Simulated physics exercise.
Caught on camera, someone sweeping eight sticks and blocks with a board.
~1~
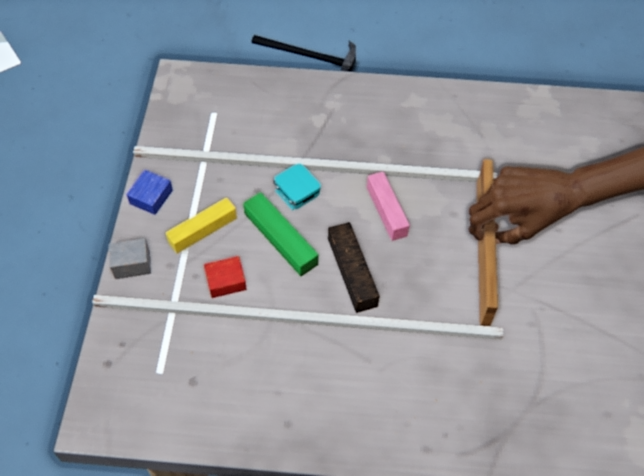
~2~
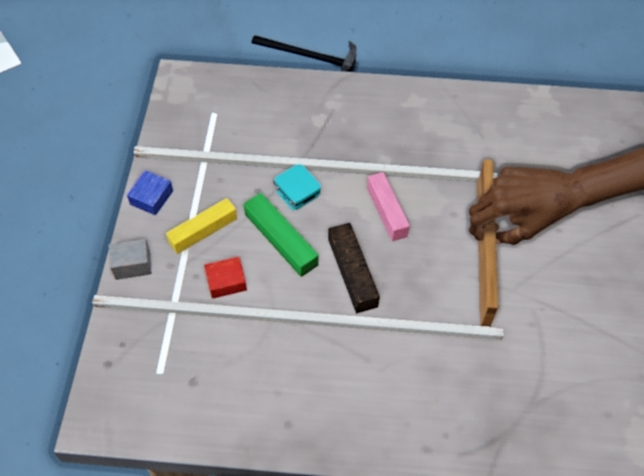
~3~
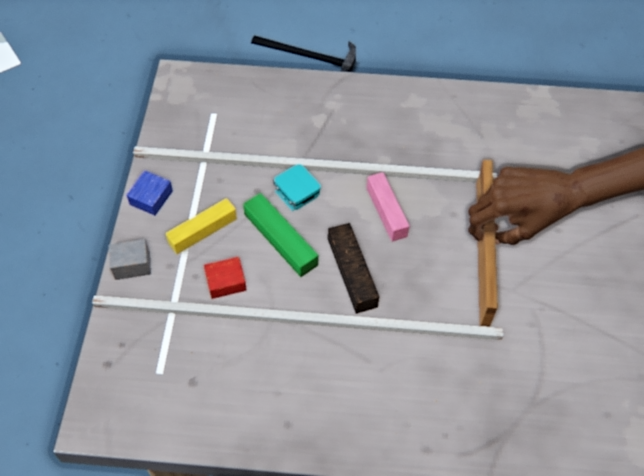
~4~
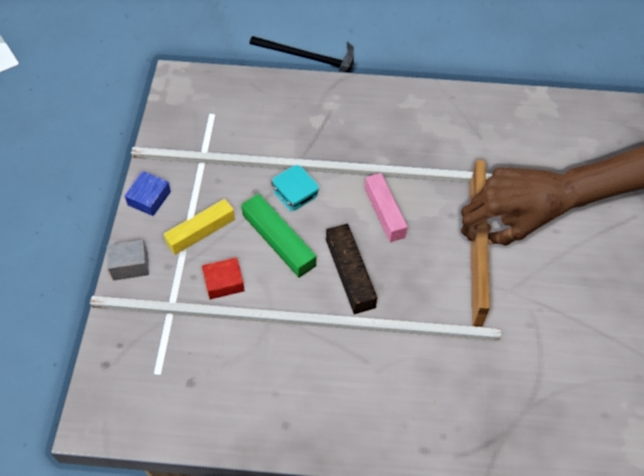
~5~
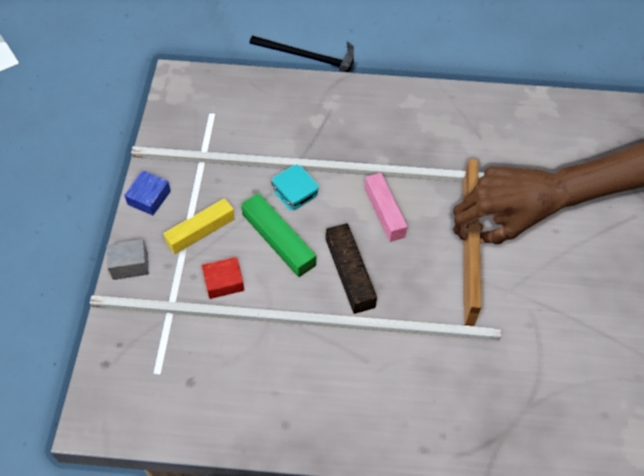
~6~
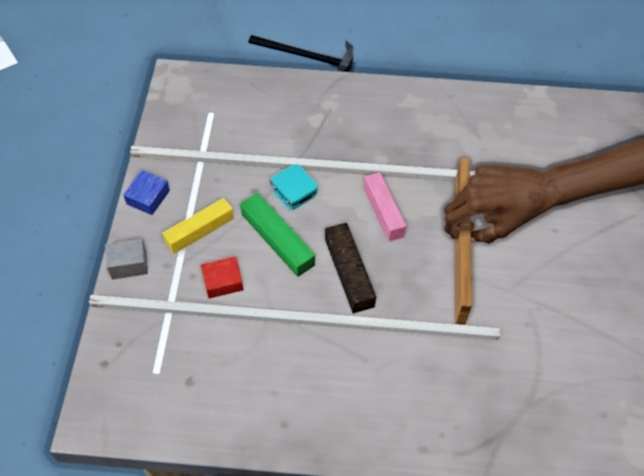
To begin with, a hand holds a wooden board upright at the right end of two white rails, with eight coloured blocks and bars lying still between them. The hand then slides the board a short way left, not touching any of the pieces, which stay in place.
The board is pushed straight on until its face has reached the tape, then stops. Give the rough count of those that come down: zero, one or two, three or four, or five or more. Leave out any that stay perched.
Here the number that fall off is one or two.
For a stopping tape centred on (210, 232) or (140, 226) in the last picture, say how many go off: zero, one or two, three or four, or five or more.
The falls would be just one or two; five or more.
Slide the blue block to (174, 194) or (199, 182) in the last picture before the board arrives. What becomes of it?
In that order, it stays on; stays on.
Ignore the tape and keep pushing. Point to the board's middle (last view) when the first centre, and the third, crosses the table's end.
Its middle is around (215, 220) and later (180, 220).
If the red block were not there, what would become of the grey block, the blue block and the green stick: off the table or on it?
The grey block is lost, the blue block is lost, the green stick stays on.
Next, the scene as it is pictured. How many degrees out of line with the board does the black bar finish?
About 10°.
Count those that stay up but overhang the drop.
2 of them.
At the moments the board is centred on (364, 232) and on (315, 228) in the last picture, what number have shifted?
By then 2, and 4.
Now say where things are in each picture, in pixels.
In the first picture, grey block (130, 259); blue block (150, 192); yellow bar (202, 225); board (486, 241); tape (190, 230).
In the second picture, blue block (150, 193); black bar (353, 267).
In the third picture, yellow bar (202, 226); red block (225, 278).
In the fourth picture, grey block (128, 260); turquoise case (296, 189).
In the fifth picture, blue block (148, 193); pink bar (385, 207).
In the sixth picture, grey block (127, 259); blue block (147, 193); yellow bar (199, 226); board (463, 239); tape (187, 230).
Soon after, none off yet; grey block at rest near (127, 259); blue block at rest near (147, 193); yellow bar at rest near (199, 226).
After that, none off yet; grey block displaced a little near (108, 260); blue block displaced a little near (135, 190); yellow bar displaced about its own width near (151, 227).
In the end, the number that fall off is one or two; gone, blue block and grey block.
